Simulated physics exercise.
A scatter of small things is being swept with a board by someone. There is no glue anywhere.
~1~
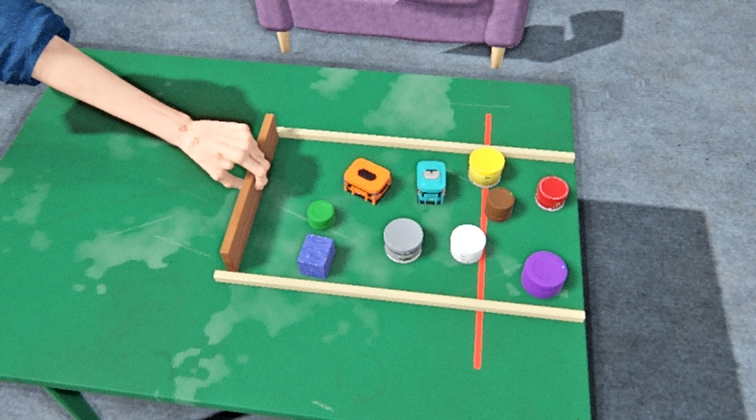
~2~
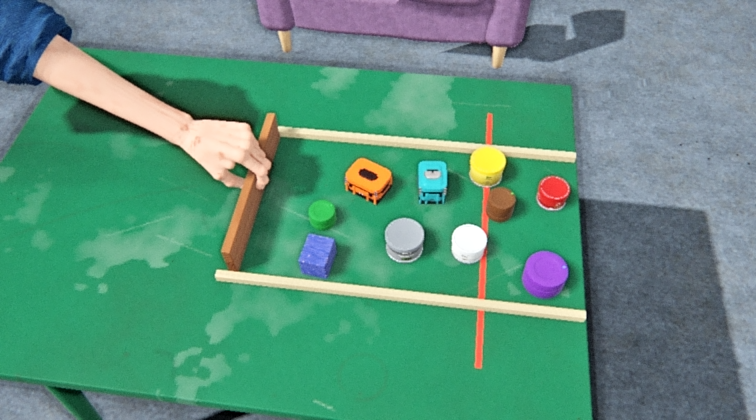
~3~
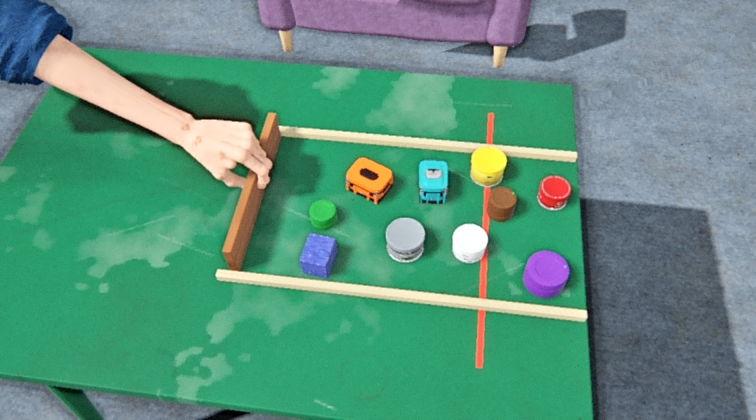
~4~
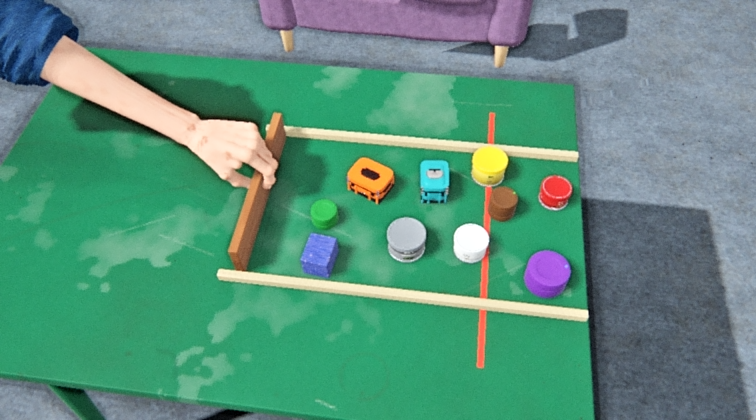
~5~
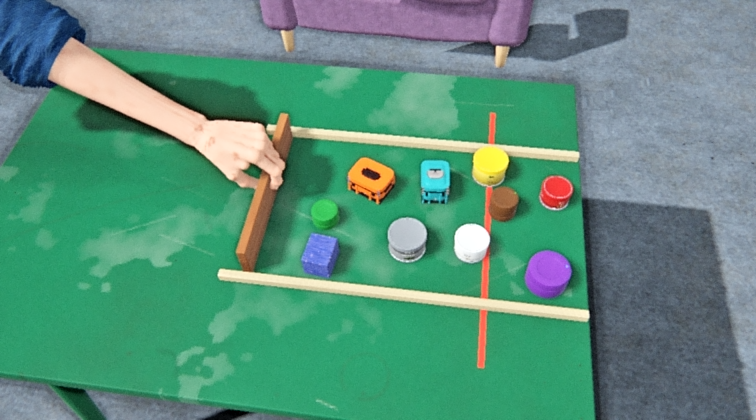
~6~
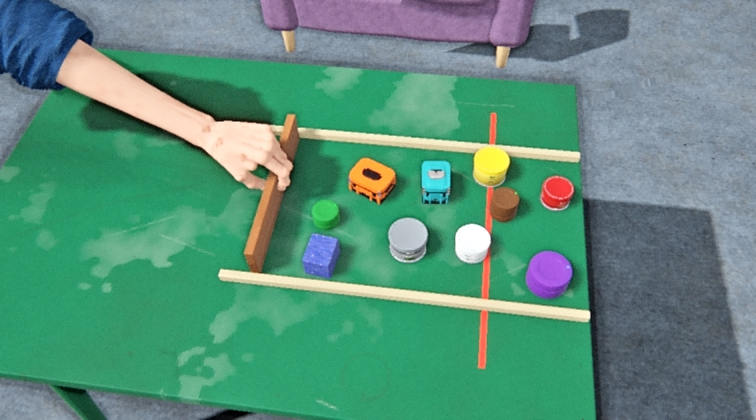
On a green table in front of a purple sofa, a hand holds a brown board upright at the left of scattered small colourful objects, between two pale strips. The board stays almost still at first, then the hand slides it slightly right, while the objects barely shift in view.
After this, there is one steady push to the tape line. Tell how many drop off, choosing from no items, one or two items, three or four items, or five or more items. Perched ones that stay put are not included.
No items drop off.
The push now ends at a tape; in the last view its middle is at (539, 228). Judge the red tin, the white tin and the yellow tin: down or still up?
First the red tin, which leaves the top, then the white tin, which leaves the top, and the yellow tin, which stays on top.
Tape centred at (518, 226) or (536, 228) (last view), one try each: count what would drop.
Counts: 1, 3.
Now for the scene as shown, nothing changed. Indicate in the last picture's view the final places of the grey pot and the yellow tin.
Look around (507, 244) for the first and around (515, 163) for the second.
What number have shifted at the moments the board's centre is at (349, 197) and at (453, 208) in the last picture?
Note: First position 3; second position 8.
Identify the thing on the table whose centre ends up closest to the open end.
It's the red tin that ends nearest.
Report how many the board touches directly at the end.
So the total is 4.
Soon after, none off yet; red tin at rest near (557, 194); purple lid at rest near (549, 275); brown lid at rest near (504, 205).
After that, none off yet; red tin at rest near (557, 194); purple lid at rest near (549, 275); brown lid displaced about its own width near (535, 211).
In the end, the number that fall off is zero.
